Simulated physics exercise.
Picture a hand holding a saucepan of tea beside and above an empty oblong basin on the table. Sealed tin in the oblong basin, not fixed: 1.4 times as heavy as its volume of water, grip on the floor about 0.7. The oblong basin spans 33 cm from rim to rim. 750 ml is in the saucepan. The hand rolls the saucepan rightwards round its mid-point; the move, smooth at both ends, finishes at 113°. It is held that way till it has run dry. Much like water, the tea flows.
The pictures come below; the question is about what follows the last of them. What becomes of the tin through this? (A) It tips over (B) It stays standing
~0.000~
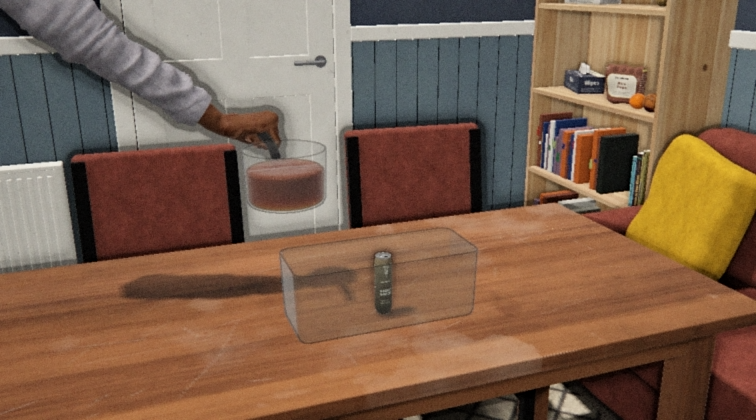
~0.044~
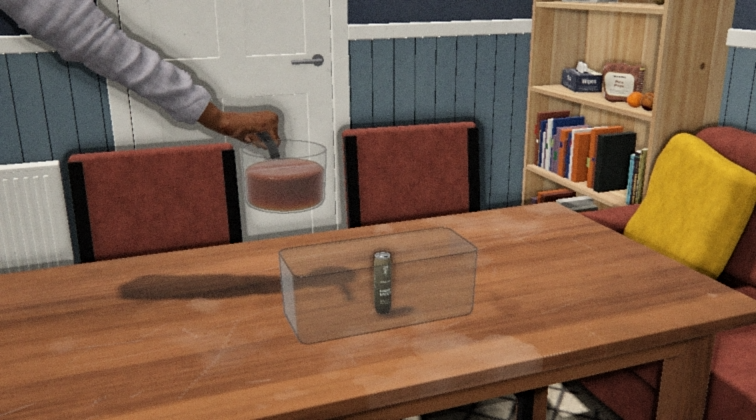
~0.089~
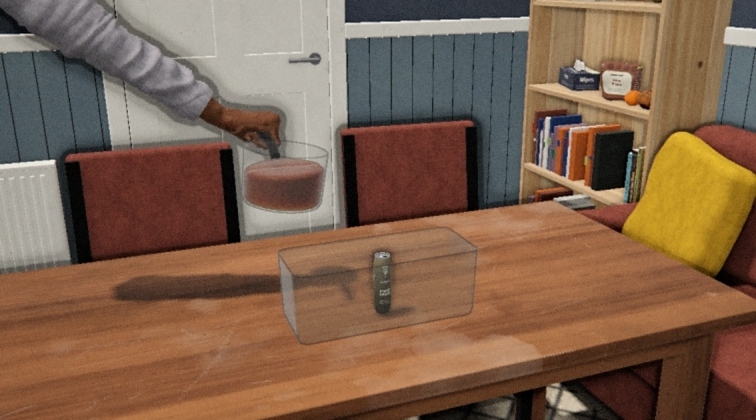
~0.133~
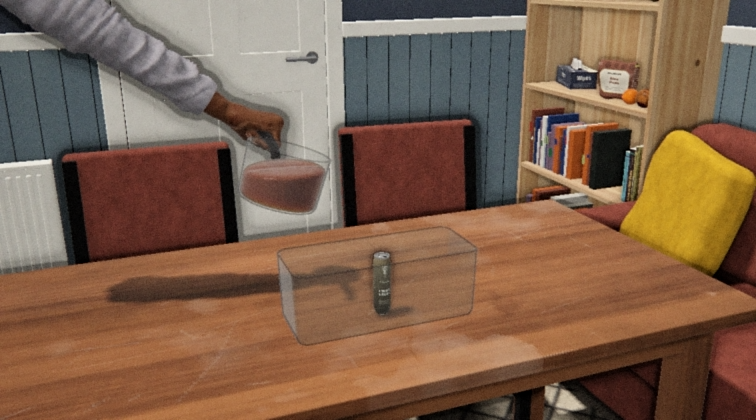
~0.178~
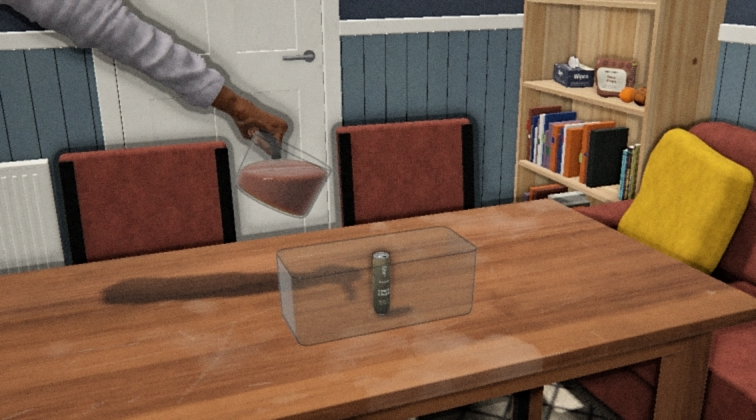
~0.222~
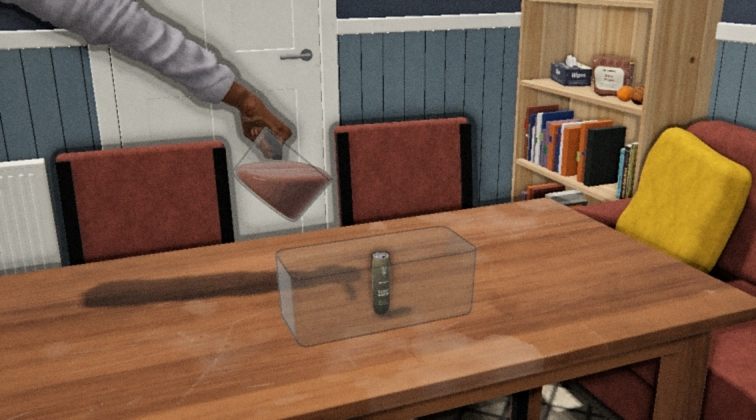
Option B: It stays standing.
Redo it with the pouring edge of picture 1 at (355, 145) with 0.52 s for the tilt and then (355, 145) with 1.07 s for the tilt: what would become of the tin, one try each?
The tin overturns the first time and stays vertical the second time.
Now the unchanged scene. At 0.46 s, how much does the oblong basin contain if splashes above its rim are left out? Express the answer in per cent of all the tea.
Some 24 per cent.
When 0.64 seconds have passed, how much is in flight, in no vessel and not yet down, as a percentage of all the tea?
Near 9 percent.
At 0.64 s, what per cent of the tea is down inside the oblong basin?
Close to 86 in a hundred.
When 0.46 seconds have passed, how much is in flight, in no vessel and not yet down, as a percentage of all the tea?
Close to 48 in a hundred.
Then, 0.46 s in, the tilt is 109° and 29 per cent is still to pour; the tin stands where it began.
Then, 0.64 s in, the tilt is 113° and 5 per cent is still to pour; the tin stands where it began.
Then, 0.82 s in, the tilt is 113° and 0 per cent is still to pour; the tin stands where it began.
Then, 1.02 s in, the tilt is 113° and 0 per cent is still to pour; the tin stands where it began.
Finally, the tin stands where it began.
